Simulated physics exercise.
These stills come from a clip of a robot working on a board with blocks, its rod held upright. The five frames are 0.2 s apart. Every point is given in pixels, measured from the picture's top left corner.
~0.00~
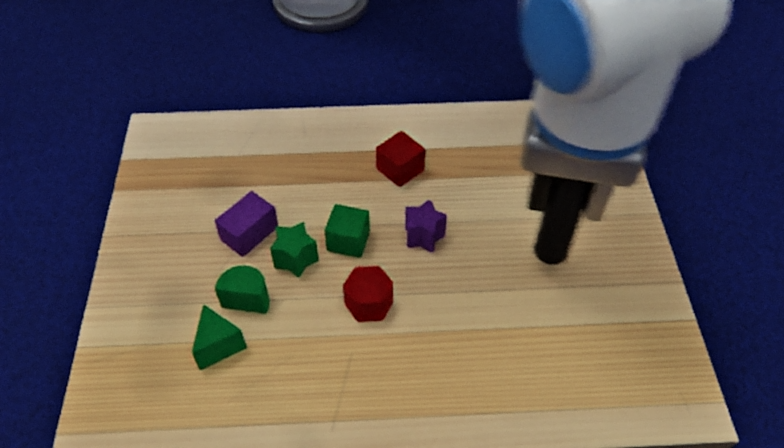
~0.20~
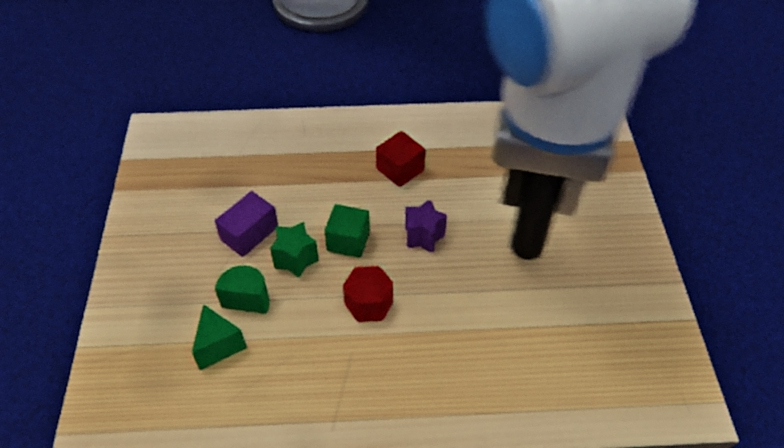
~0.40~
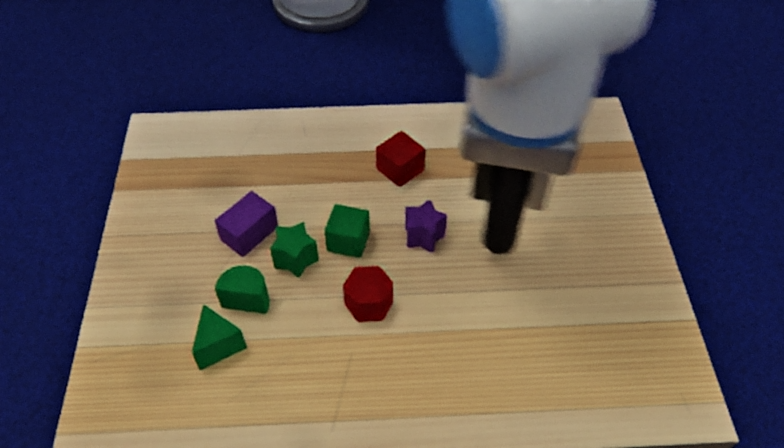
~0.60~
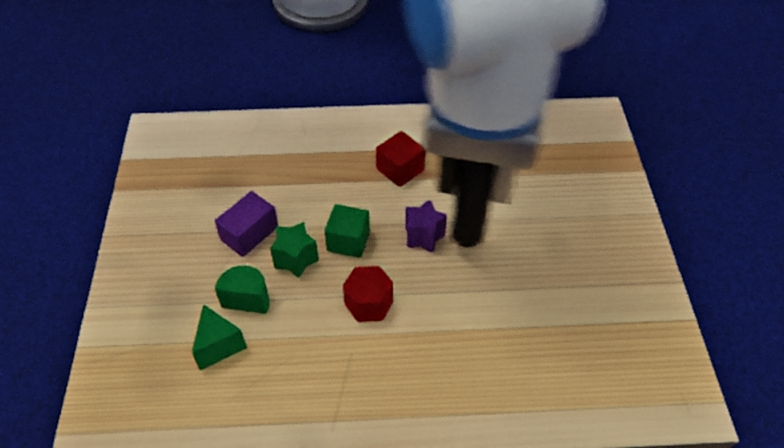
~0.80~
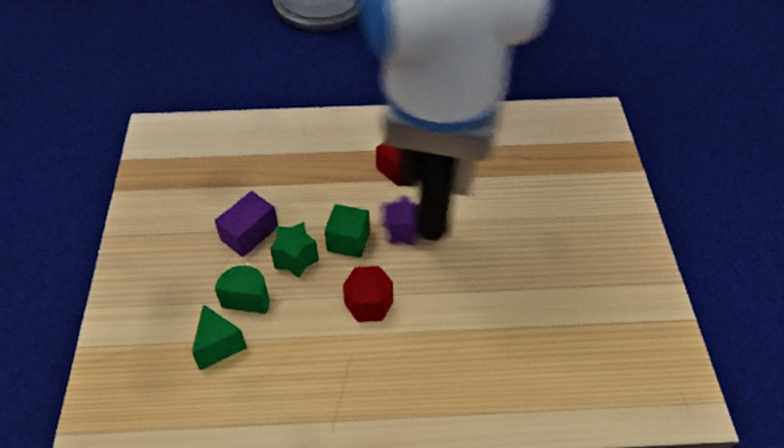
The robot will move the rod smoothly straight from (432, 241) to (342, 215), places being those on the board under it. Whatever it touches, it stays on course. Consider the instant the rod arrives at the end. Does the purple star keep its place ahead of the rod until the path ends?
Yes - that is the case.
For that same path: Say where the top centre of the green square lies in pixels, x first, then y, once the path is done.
I'd expect the centre of its top face to be at (318, 217).
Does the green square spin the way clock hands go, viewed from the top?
I'd say no.
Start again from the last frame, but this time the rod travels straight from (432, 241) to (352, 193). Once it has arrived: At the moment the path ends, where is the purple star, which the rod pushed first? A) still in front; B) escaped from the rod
A - still in front.
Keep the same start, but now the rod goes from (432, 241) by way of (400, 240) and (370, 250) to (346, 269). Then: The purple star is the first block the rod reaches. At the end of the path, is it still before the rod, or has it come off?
It escapes to one side.
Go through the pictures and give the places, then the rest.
Rod tip at (551, 251); block tops, green star at (292, 239); green square at (347, 220); red square at (401, 148); purple star at (425, 216), in the first picture.
Rod at (527, 246); blocks unchanged, in the second picture.
Rod at (499, 241); blocks unchanged, in the third picture.
Rod at (468, 234); blocks unchanged, in the fourth picture.
Rod at (433, 228); green star at (292, 239); green square at (347, 220); red square partly hidden; purple star at (403, 210), in the fifth picture.
What follows on the original path. Halfway along, rod at (387, 214); green square at (327, 219), turned 45° anticlockwise; purple star at (358, 196).
At the end, rod at (341, 202); green star at (288, 241); green square at (318, 217), turned 65° anticlockwise; red square in place; purple star at (318, 178), turned 20° clockwise.
